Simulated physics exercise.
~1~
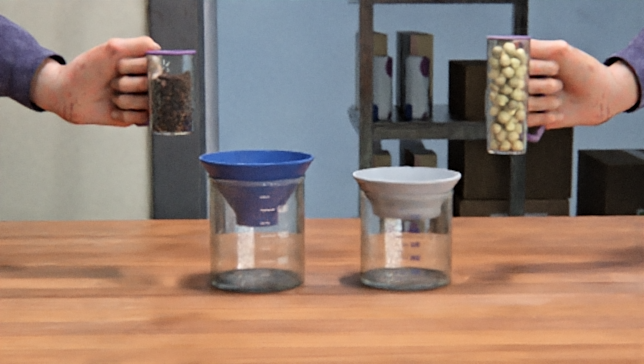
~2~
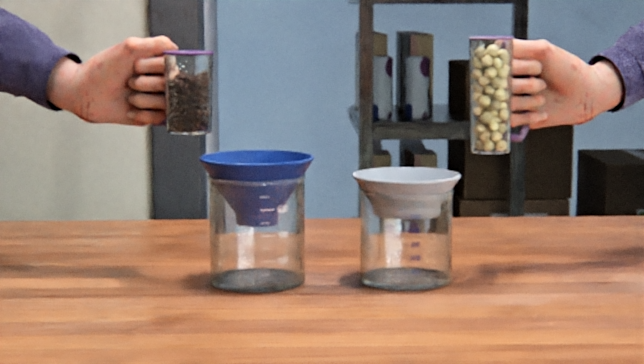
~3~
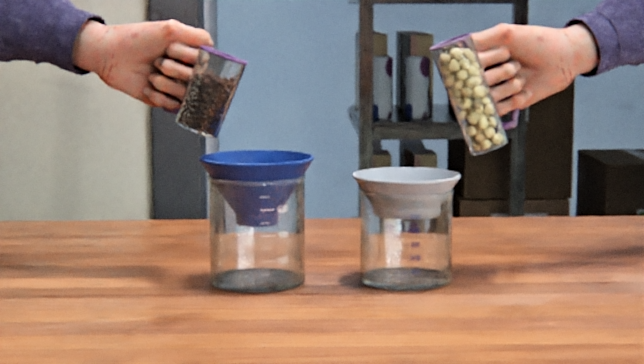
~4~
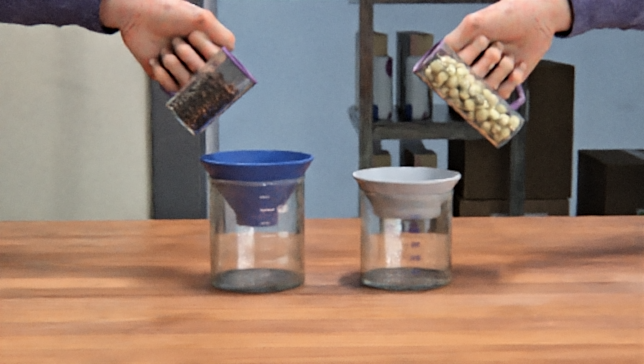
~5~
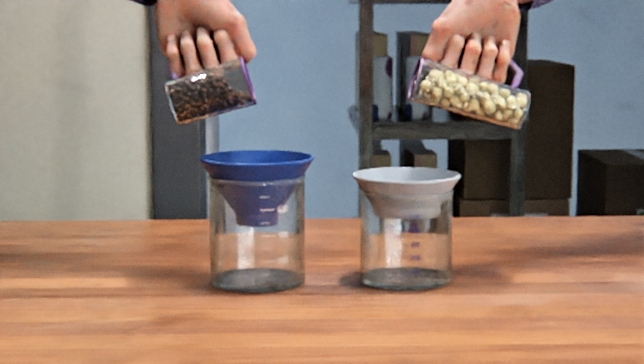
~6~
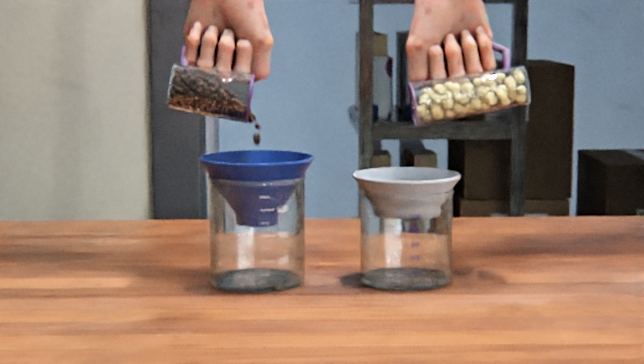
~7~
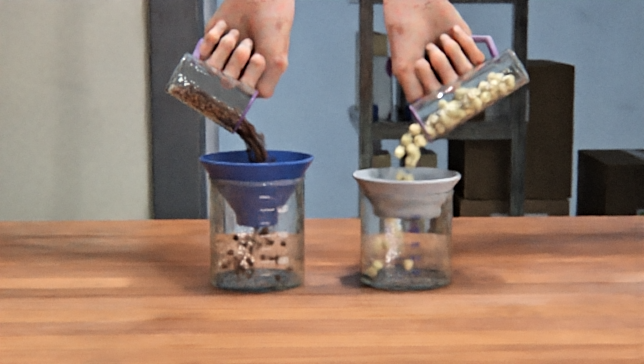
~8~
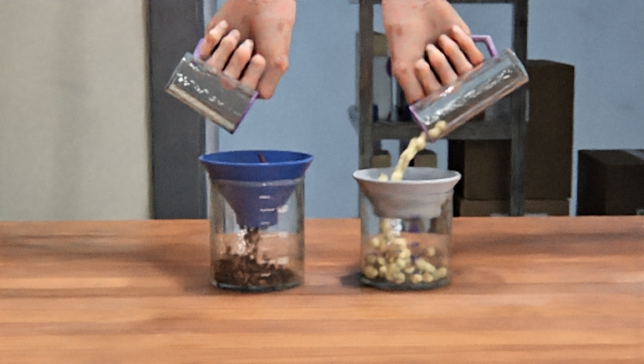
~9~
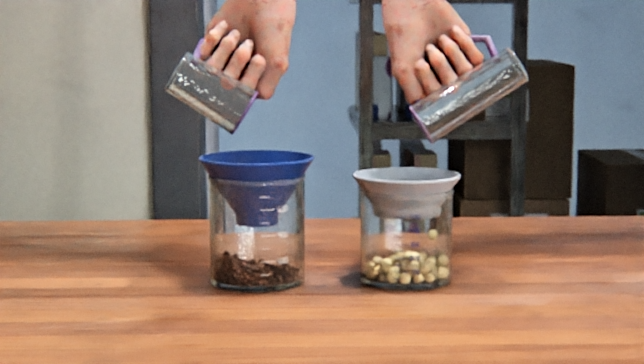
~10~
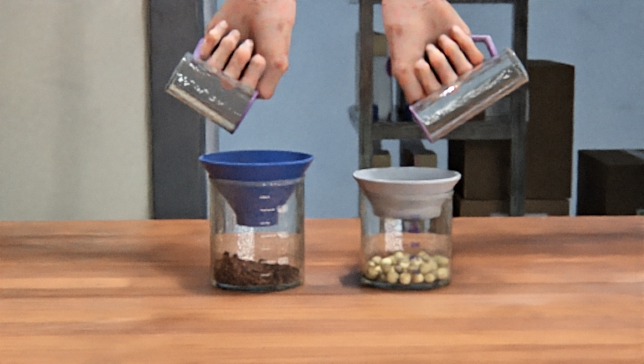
At first, two hands hold up clear cups above a wooden table, the left one filled with small dark pieces and the right one with pale, rounded pieces. The hands move inward and tip the cups over two glass jars, one topped with a blue funnel and the other with a light grey one. A few dark pieces drop first from the left cup, then both loads pour down through the funnels. The left cup empties sooner, while the last pale pieces still stream from the right. Finally, both cups and funnels are clear, and everything rests in the jars.
